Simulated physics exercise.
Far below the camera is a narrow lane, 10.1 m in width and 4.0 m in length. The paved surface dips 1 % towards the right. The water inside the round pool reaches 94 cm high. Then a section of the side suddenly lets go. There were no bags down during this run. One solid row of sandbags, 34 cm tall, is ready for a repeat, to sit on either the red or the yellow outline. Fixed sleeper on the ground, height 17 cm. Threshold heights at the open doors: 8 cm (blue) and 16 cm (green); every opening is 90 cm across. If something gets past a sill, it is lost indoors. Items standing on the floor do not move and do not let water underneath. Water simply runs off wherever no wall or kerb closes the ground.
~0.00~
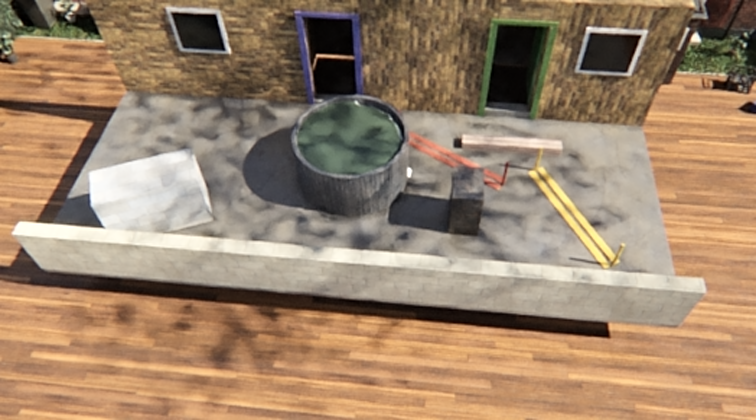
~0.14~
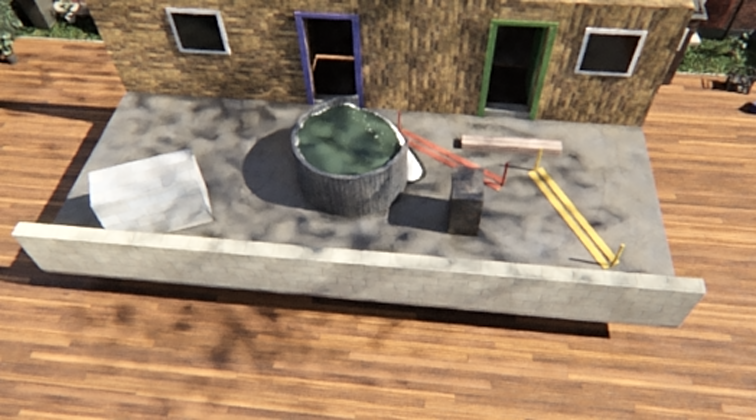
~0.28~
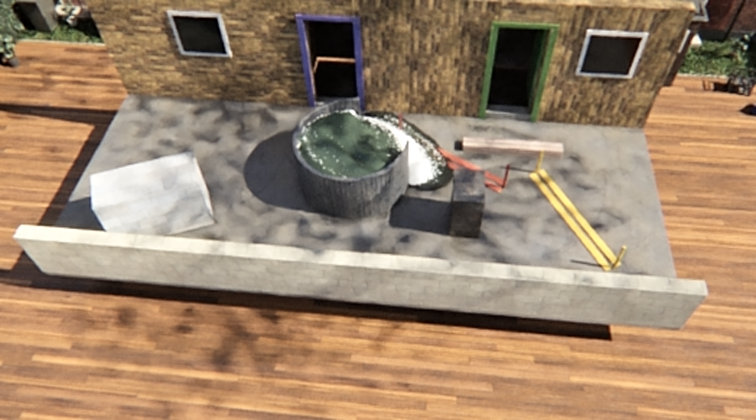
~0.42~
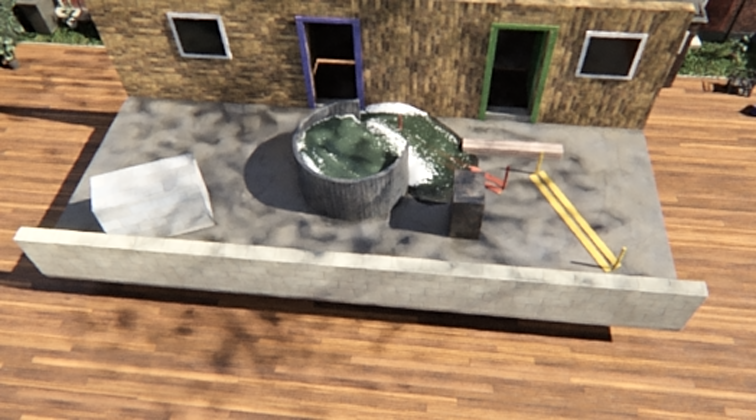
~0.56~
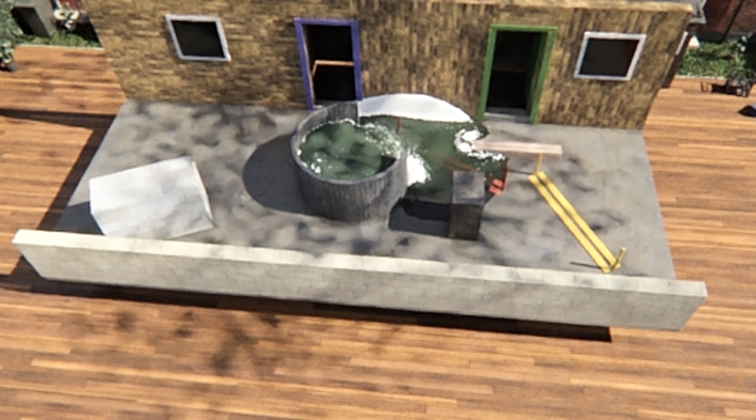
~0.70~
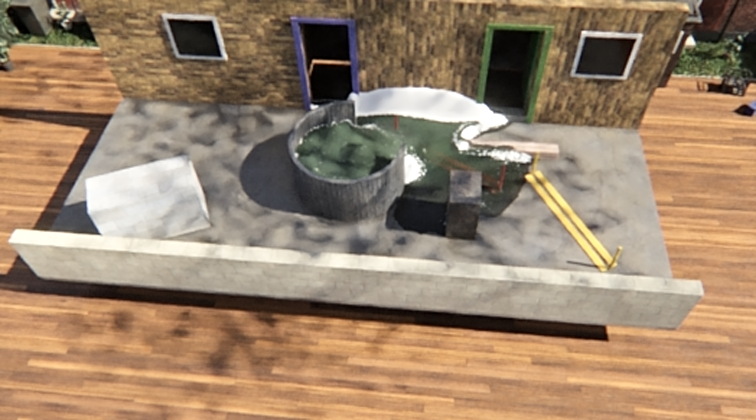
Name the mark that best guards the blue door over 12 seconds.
The yellow mark.
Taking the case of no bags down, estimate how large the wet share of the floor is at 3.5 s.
The flood covers close to 60 per cent of the floor.
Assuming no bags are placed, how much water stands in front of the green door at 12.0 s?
I'd put it at around 3.0 centimetres deep.
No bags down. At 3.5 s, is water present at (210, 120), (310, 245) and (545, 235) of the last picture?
First waterlogged, then untouched, then waterlogged.
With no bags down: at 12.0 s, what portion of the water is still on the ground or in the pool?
22 %.
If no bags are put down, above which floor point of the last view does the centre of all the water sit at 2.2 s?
Roughly (428, 154).
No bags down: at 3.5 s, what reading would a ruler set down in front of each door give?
In centimetres, blue: 6; green: 15.
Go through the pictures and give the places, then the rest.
In the first picture, still water, 94 cm deep, in the round pool at (351, 137).
In the second picture, water pours out on the round pool's far side and has run 0.8 m, to (420, 177); typically 9 cm deep outside, 94 cm at the round pool's back.
In the third picture, water pours out on the round pool's far side and has run 1.1 m, to a hidden place; typically 11 cm deep outside, 93 cm at the round pool's back.
In the fourth picture, the front is at a hidden place, 1.5 m from the gap on the round pool's far side; 3.2 m2 of floor is under water; 83 cm left at the back of the round pool.
In the fifth picture, water pours out on the round pool's far side and has run 2.1 m, to (504, 157); typically 10 cm deep outside, 71 cm at the round pool's back.
In the sixth picture, the front is at (533, 159), 2.7 m from the gap on the round pool's far side; 5.9 m2 of floor is under water; 71 cm left at the back of the round pool.
After 1.4 s water covers 35 % of the floor and is deepest (49 cm) near (407, 122) in the run without bags; in at the blue door, 6 L with no bags, 3 L with the row on red, 2 L on yellow.
After 2.2 s water covers 45 % of the floor and is deepest (32 cm) near (451, 144) in the run without bags; in at the blue door, 8 L with no bags, 14 L with the row on red, 3 L on yellow.
After 3.5 s water covers 60 % of the floor and is deepest (20 cm) near (451, 144) in the run without bags; in at the blue door, 9 L with no bags, 26 L with the row on red, 4 L on yellow.
After 7.0 s water covers 70 % of the floor and is deepest (8 cm) near (451, 151) in the run without bags; in at the blue door, 9 L with no bags, 28 L with the row on red, 4 L on yellow.
After 12.0 s water covers 45 % of the floor and is deepest (4 cm) near (451, 151) in the run without bags; in at the blue door, 9 L with no bags, 28 L with the row on red, 4 L on yellow.
